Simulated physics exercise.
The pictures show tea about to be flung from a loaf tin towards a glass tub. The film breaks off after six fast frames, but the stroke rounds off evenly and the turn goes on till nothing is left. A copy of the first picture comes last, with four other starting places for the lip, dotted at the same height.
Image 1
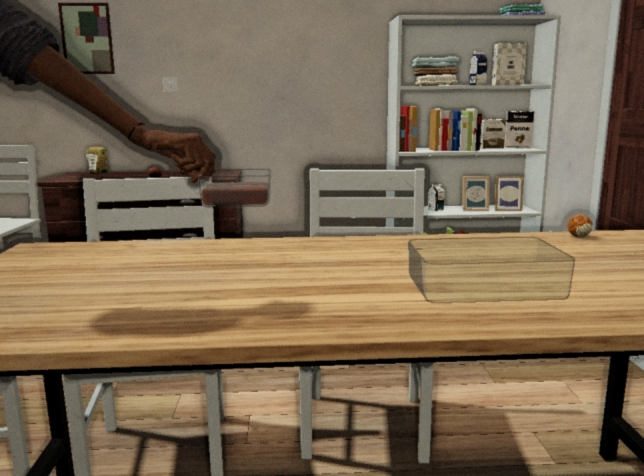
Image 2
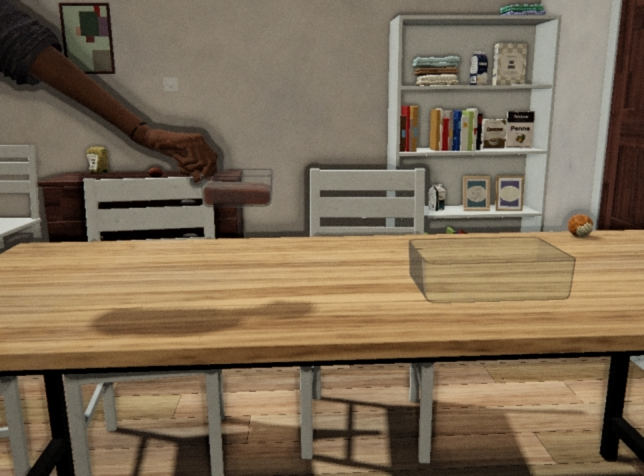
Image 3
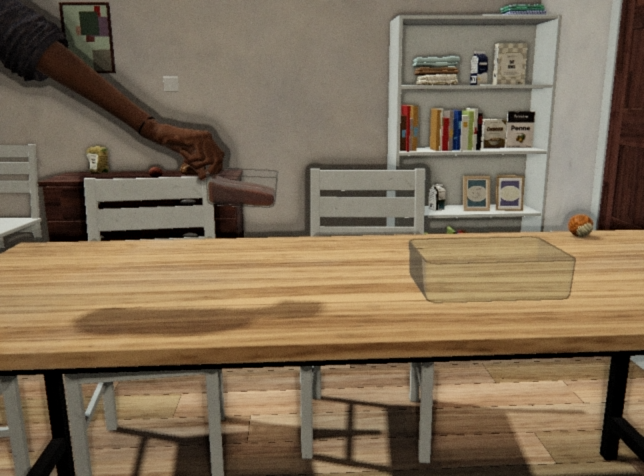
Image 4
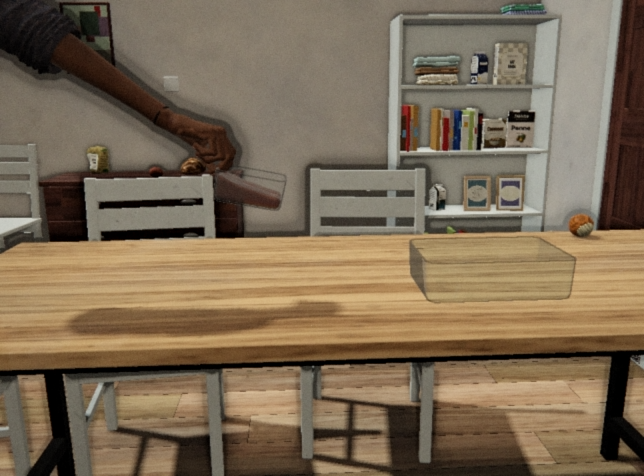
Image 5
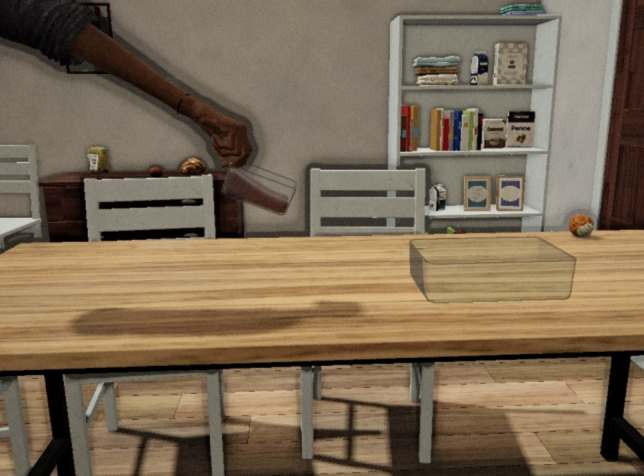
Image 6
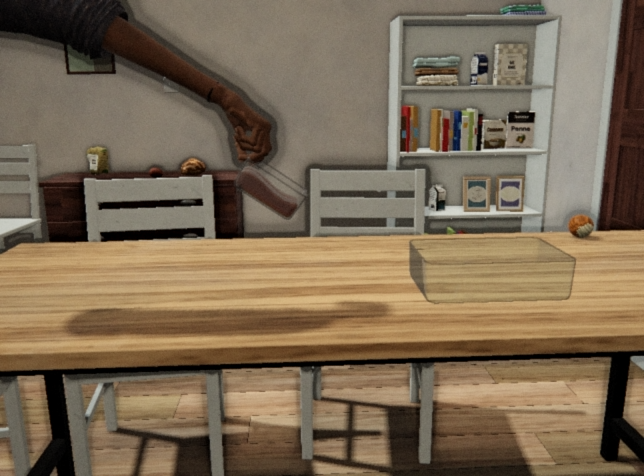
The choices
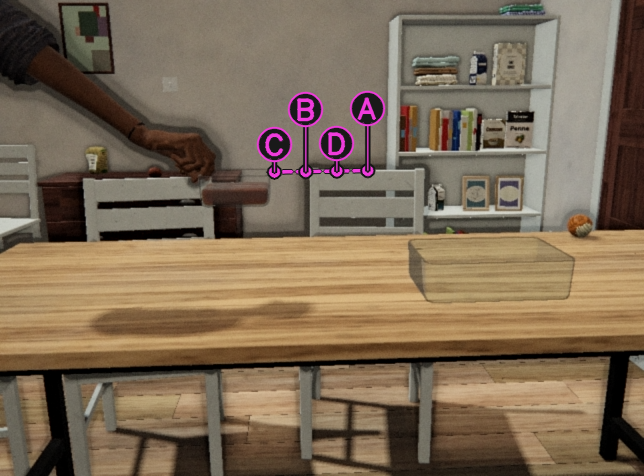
A hand held a small, partly see-through container above a wooden table, to the left of a clear tub, then moved slightly right and gradually tilted the container downward to the right.
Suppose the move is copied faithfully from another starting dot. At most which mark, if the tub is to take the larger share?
Use place B.
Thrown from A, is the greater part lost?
No, not at all.
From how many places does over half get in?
Three of the four.
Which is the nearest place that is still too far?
C it is.
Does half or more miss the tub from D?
No, not at all.
In magenta, A at (367, 170); B at (305, 171); C at (274, 172); D at (336, 171).
If A is chosen, about 76 % lands in the tub, 2 % falls short and 22 % goes beside or beyond.
If B is chosen, about 80 % lands in the tub, 10 % falls short and 9 % goes beside or beyond.
If C is chosen, about 7 % lands in the tub, 87 % falls short and 6 % goes beside or beyond.
If D is chosen, about 84 % lands in the tub, 3 % falls short and 14 % goes beside or beyond.
